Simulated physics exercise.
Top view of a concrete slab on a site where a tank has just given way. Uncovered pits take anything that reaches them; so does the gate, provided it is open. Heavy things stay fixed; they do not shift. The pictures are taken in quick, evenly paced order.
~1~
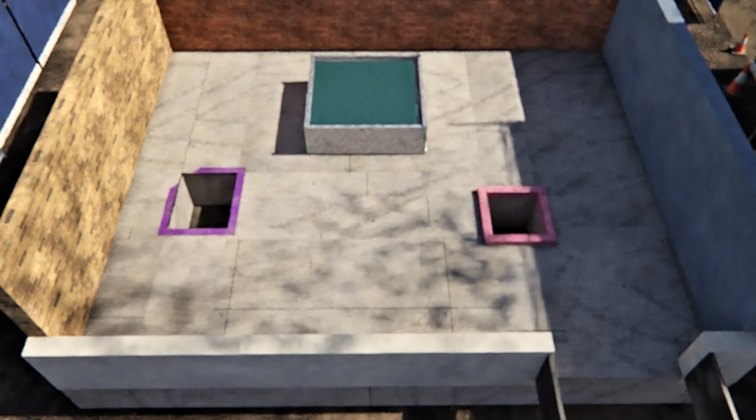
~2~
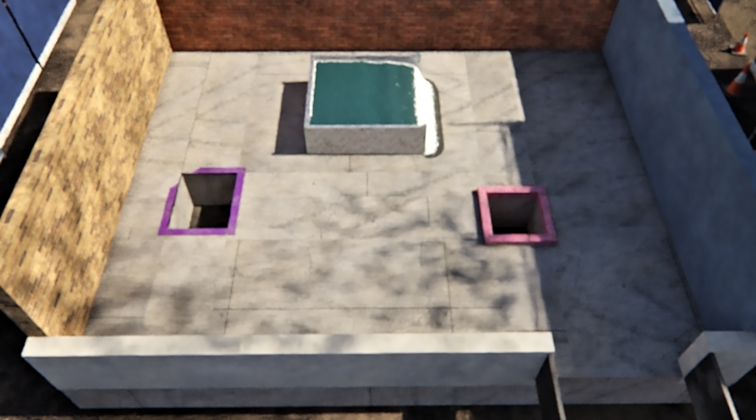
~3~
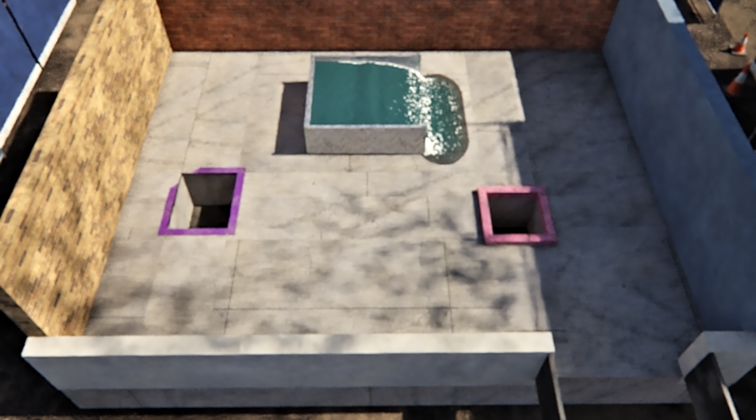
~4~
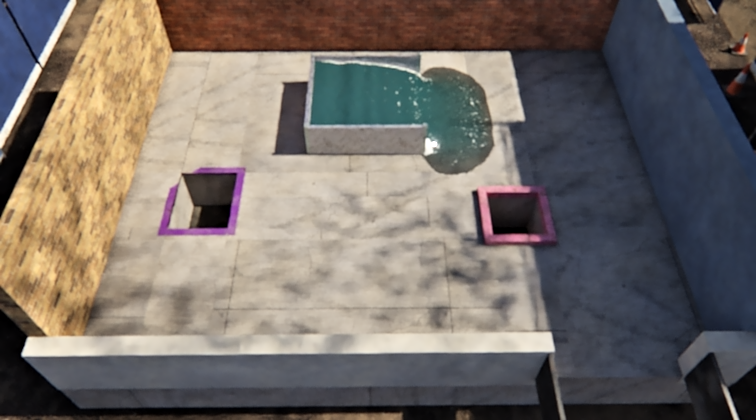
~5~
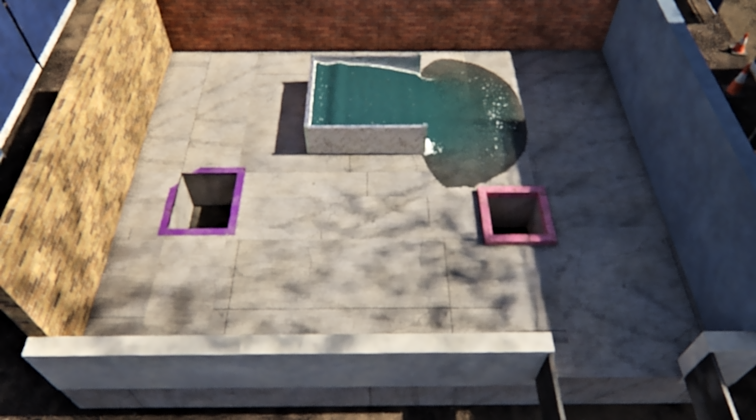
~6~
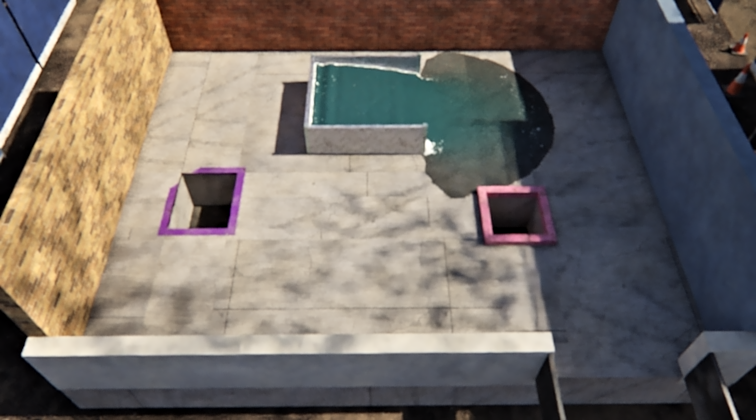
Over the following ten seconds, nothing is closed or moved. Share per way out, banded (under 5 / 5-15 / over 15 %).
One by one: The gate is going to swallow a share past fifteen per cent, the purple pit is going to swallow a share short of five per cent, the pink pit is going to swallow a share short of five per cent.
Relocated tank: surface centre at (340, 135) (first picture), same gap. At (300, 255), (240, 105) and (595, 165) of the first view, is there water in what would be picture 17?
Outcome, in sequence: Unwetted, unwetted, wetted.
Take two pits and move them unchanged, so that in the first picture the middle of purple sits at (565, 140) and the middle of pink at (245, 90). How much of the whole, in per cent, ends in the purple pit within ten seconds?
The purple pit takes 50 per cent.
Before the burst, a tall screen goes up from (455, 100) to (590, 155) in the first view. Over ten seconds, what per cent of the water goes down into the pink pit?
Pink: 4 %.
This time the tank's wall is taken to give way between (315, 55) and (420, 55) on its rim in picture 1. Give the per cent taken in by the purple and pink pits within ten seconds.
I'd say the purple pit gets around 14 percent and the pink pit around 0 percent.
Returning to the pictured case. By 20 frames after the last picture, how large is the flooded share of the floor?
About 30 percent.
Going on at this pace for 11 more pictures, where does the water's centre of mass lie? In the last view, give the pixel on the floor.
I'd put my finger on (491, 119).
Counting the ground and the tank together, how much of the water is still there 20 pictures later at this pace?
Roughly 100 parts in a hundred.
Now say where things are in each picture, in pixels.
Still water in the tank at (366, 93), in the first frame.
The front is at (434, 153), out from the gap at (419, 107), in the second frame.
Water pours out at (419, 109) and has run to (449, 158), in the third frame.
The front is at (476, 161), out from the gap at (419, 110), in the fourth frame.
The front is at (520, 145), out from the gap at (419, 110), in the fifth frame.
Water pours out at (419, 110) and has run to (548, 127), in the sixth frame.
A moment on, water covers 25 % of the floor; the gate 0 %, the purple pit 0 %, the pink pit 0 %.
Next, water covers 25 % of the floor; the gate 0 %, the purple pit 0 %, the pink pit 0 %.
Then, water covers 30 % of the floor; the gate 0 %, the purple pit 0 %, the pink pit 0 %.
Later, water covers 45 % of the floor; the gate 10 %, the purple pit 0 %, the pink pit 0 %.
In the end, water covers 60 % of the floor; the gate 27 %, the purple pit 0 %, the pink pit 0 %.
